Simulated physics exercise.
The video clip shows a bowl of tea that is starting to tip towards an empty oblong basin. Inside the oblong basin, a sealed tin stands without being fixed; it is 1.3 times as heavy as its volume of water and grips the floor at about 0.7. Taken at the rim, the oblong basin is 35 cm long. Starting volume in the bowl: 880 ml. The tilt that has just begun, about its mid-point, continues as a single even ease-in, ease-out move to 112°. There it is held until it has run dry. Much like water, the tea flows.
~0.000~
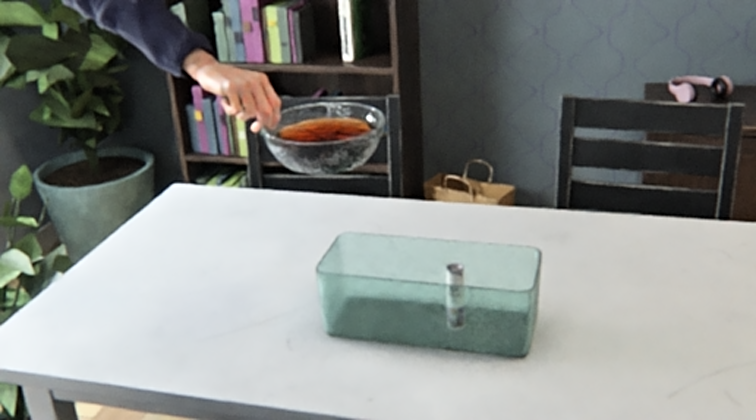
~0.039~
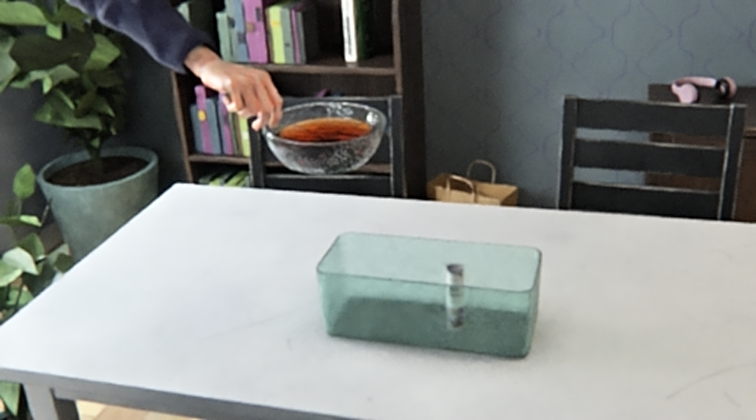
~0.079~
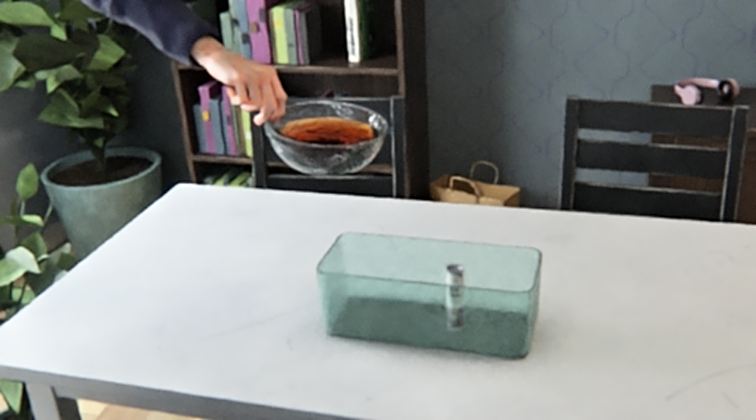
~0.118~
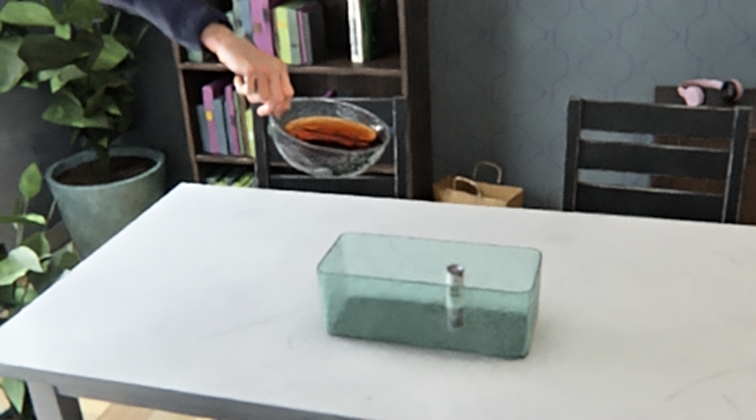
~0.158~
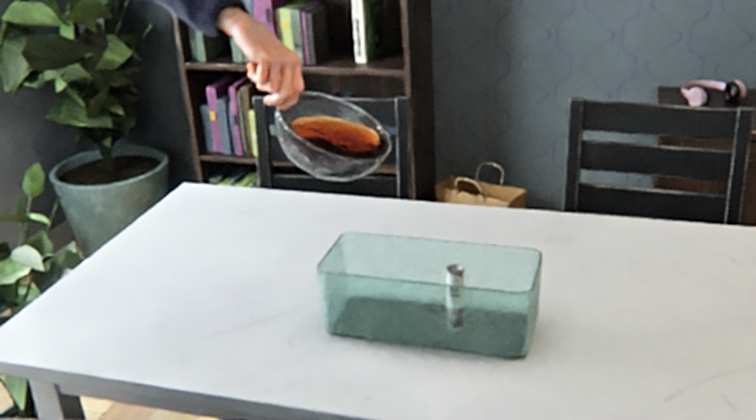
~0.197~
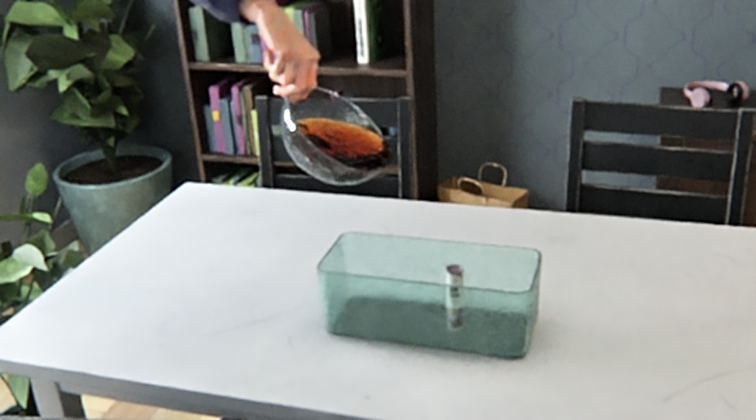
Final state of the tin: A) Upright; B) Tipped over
The answer is B.
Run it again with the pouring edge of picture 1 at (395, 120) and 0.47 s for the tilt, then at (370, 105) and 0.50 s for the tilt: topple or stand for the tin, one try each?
Try 1: Tipped over; try 2: Tipped over.
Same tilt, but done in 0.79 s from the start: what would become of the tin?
Then the tin tumbles.
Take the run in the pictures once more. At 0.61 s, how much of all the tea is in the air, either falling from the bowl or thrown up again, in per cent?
About 6 per cent.
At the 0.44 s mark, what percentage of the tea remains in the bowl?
Near 1 in a hundred.
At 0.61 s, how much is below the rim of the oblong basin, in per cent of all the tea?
Near 92 in a hundred.
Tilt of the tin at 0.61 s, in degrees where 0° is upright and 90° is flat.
5°.
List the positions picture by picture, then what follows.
In the first picture, tilt 0°; pouring edge (382, 126); surface from (275, 132) to (379, 137); the oblong basin's rim runs from (328, 252) to (538, 270); the tin's top is at (455, 270).
In the second picture, tilt 2°; pouring edge (383, 128); surface from (276, 131) to (380, 139).
In the third picture, tilt 7°; pouring edge (385, 134); surface from (278, 129) to (381, 142).
In the fourth picture, tilt 15°; pouring edge (387, 143); surface from (281, 126) to (384, 146).
In the fifth picture, tilt 26°; pouring edge (387, 154); surface from (286, 123) to (384, 150).
In the sixth picture, tilt 39°; pouring edge (385, 167); surface from (290, 123) to (375, 151); 3 per cent is over the edge.
After 0.44 s the tilt is 109° and 1 per cent is still to pour; the tin stands where it began.
After 0.61 s the tilt is 112° and 0 per cent is still to pour; the tin leans 5°.
After 0.79 s the tilt is 112° and 0 per cent is still to pour; the tin leans 12°.
After 0.99 s the tilt is 112° and 0 per cent is still to pour; the tin lies on its side.
In the end the tin lies on its side.
